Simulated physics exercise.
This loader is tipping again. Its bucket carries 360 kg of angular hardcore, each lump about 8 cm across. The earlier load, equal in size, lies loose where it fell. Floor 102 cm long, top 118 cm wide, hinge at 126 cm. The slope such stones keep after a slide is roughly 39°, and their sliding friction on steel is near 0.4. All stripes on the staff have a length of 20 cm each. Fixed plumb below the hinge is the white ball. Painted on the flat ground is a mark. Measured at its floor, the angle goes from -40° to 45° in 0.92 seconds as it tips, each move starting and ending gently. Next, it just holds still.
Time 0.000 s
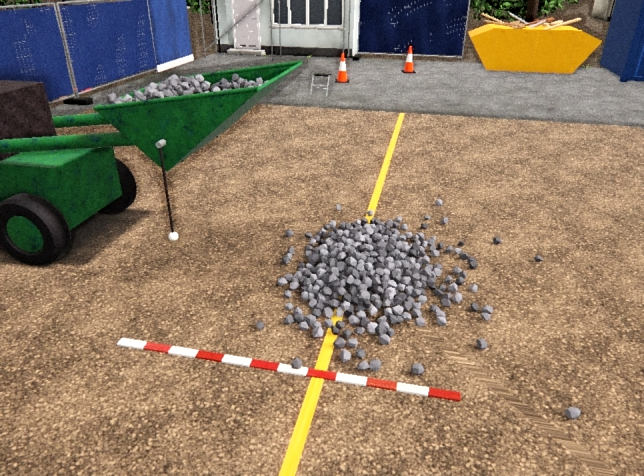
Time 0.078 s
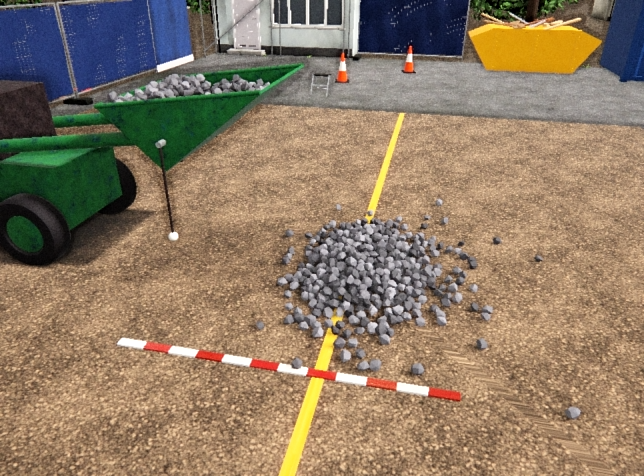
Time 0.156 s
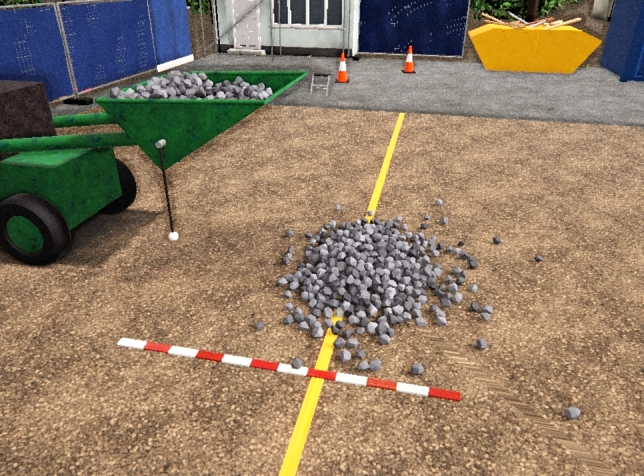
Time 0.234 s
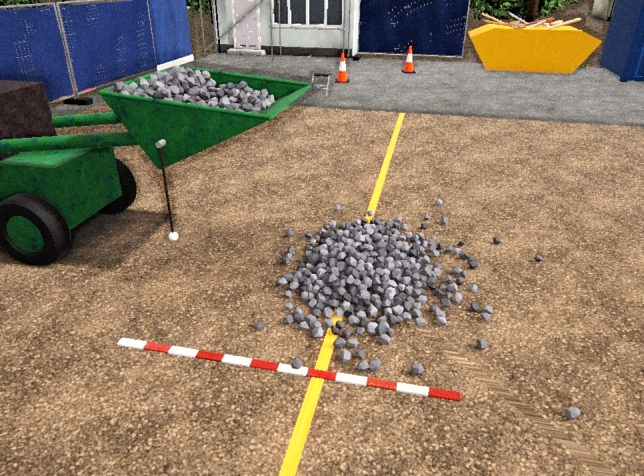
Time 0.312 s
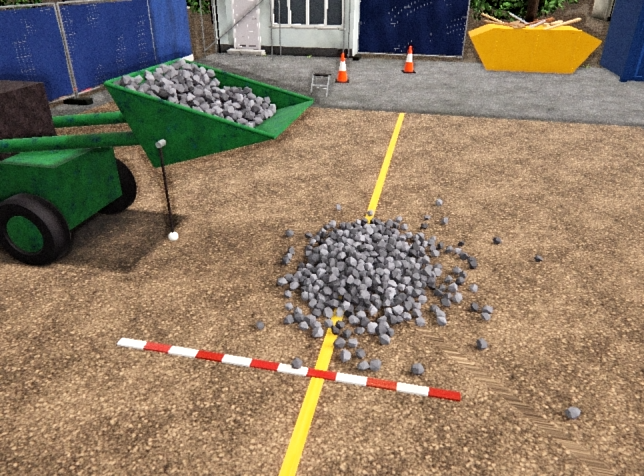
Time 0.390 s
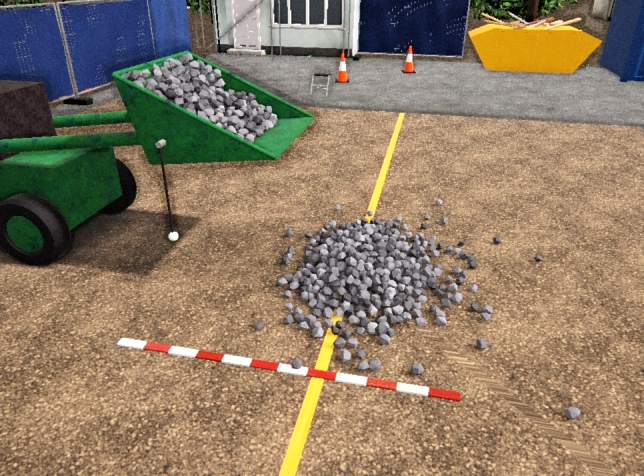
A green loader at the left slowly tilted its bucket of grey stones forward, its front edge lowering as the stones shifted inside, while a loose heap lay still across the yellow line.
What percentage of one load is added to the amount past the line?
Some 2 per cent is added.
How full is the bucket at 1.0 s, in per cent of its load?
80 %.
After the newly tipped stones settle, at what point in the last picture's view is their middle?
In the last view, somewhere near (297, 253).
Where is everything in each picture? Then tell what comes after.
Lip at (258, 89), floor tilted -40°, highest stones at (211, 83). The earlier load is highest near (358, 243), 24 cm above ground level, 39 % short of the line, 61 % past the line, in the first frame.
Lip at (260, 93), floor tilted -38°, highest stones at (208, 82); the stones move at 0.2 m/s on average, in the second frame.
The bucket is at -33°, its lip at (265, 103); the top of the load is at (182, 79); the stones move at 0.3 m/s on average, in the third frame.
Lip at (270, 118), floor tilted -26°, highest stones at (170, 74); the stones move at 0.5 m/s on average, in the fourth frame.
Lip at (275, 137), floor tilted -17°, highest stones at (175, 69); the stones move at 0.5 m/s on average, in the fifth frame.
The bucket is at -7°, its lip at (276, 158); the top of the load is at (181, 63); the stones move at 0.5 m/s on average, in the sixth frame.
After 0.7 s the floor is at 32°; in per cent of one load, 100 in the bucket, 39 short of the line, 61 past the line; the foremost stones are at (499, 293).
After 1.0 s the floor is at 45°; in per cent of one load, 78 in the bucket, 62 short of the line, 61 past the line; the foremost stones are at (499, 293).
After 1.4 s the floor is at 45°; in per cent of one load, 15 in the bucket, 124 short of the line, 61 past the line; the foremost stones are at (499, 293).
After 4.0 s the floor is at 45°; in per cent of one load, 0 in the bucket, 137 short of the line, 63 past the line; the foremost stones are at (499, 293). Net gain past the line, 2.
